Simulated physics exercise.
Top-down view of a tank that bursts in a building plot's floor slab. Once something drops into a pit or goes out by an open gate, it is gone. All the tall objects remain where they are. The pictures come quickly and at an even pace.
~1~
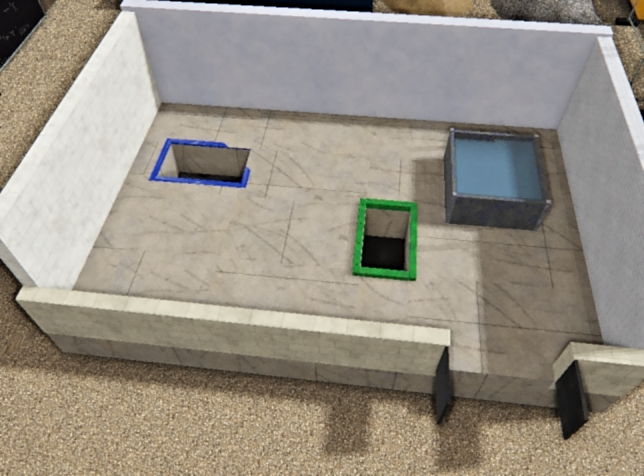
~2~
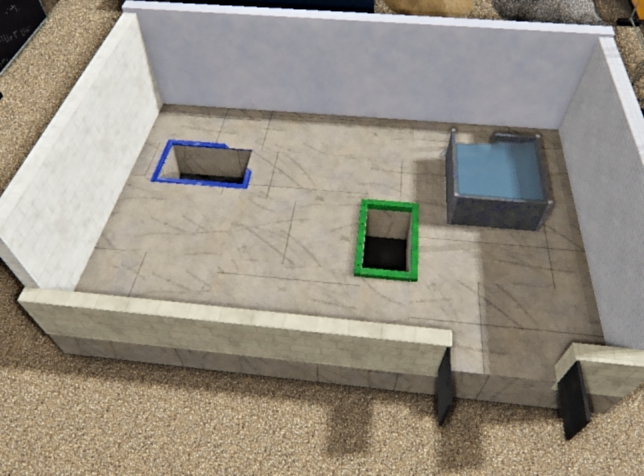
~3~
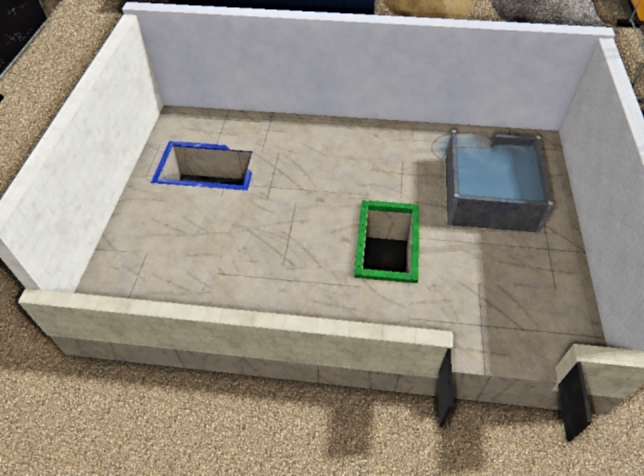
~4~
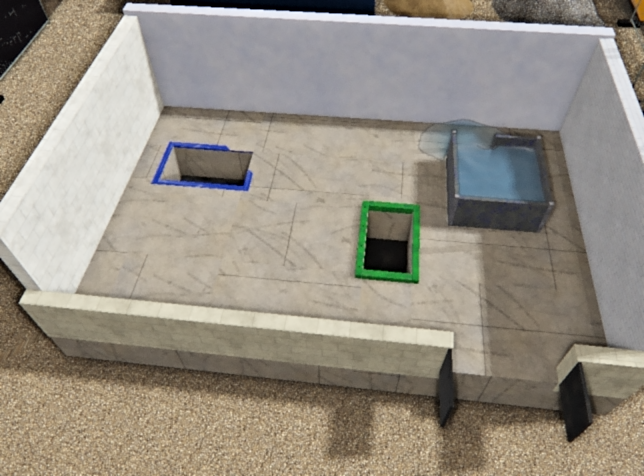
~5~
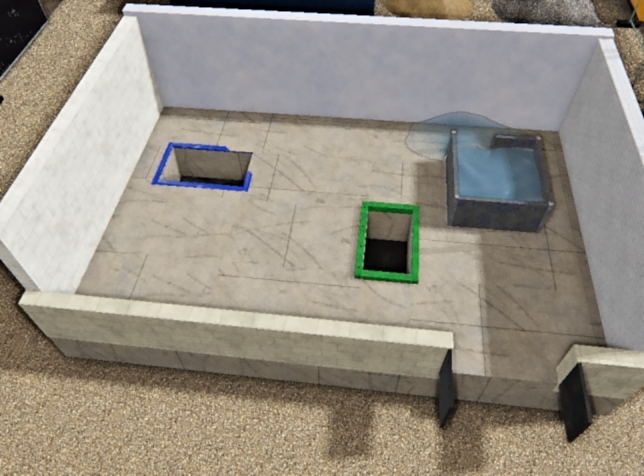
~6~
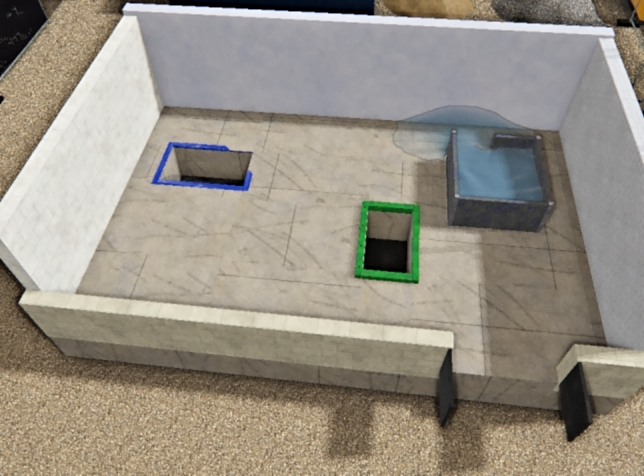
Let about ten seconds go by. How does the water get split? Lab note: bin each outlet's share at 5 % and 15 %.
In the end the gate will take at least five but at most fifteen per cent. The green pit will take below five per cent. The blue pit will take beyond fifteen per cent.
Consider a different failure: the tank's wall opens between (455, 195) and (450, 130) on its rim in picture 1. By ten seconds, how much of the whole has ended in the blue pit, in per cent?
In percent, blue takes 40.
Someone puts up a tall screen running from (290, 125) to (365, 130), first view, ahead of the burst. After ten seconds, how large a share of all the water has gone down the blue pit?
Share for the blue pit - 12 percent.
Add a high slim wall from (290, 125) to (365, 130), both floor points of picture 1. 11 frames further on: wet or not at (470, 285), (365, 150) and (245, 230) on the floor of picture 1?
Listed order - dry, wet, dry.
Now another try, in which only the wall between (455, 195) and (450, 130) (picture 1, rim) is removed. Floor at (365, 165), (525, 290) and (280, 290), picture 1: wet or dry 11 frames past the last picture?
First spot submerged, second spot spared, third spot spared.
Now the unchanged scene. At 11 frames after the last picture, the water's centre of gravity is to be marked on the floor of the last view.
My pick is pixel (461, 163).
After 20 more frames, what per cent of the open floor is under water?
Near 45 in a hundred.
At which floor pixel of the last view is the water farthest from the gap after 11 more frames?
My guess would be about (238, 111).
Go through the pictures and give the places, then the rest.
The first picture shows still water in the open tank at (496, 168).
In the second picture, the front is at a hidden place, out from the gap on the open tank's far side.
In the third picture, the front is at a hidden place, out from the gap on the open tank's far side.
In the fourth picture, water pours out on the open tank's far side and has run to (439, 124).
In the fifth picture, water pours out on the open tank's far side and has run to (418, 123).
In the sixth picture, water pours out on the open tank's far side and has run to (401, 121).
A moment on, water covers 10 % of the floor; the gate 0 %, the green pit 0 %, the blue pit 0 %.
Next, water covers 25 % of the floor; the gate 0 %, the green pit 0 %, the blue pit 0 %.
Then, water covers 45 % of the floor; the gate 0 %, the green pit 0 %, the blue pit 5 %.
Later, water covers 60 % of the floor; the gate 3 %, the green pit 0 %, the blue pit 13 %.
In the end, water covers 70 % of the floor; the gate 9 %, the green pit 0 %, the blue pit 21 %.
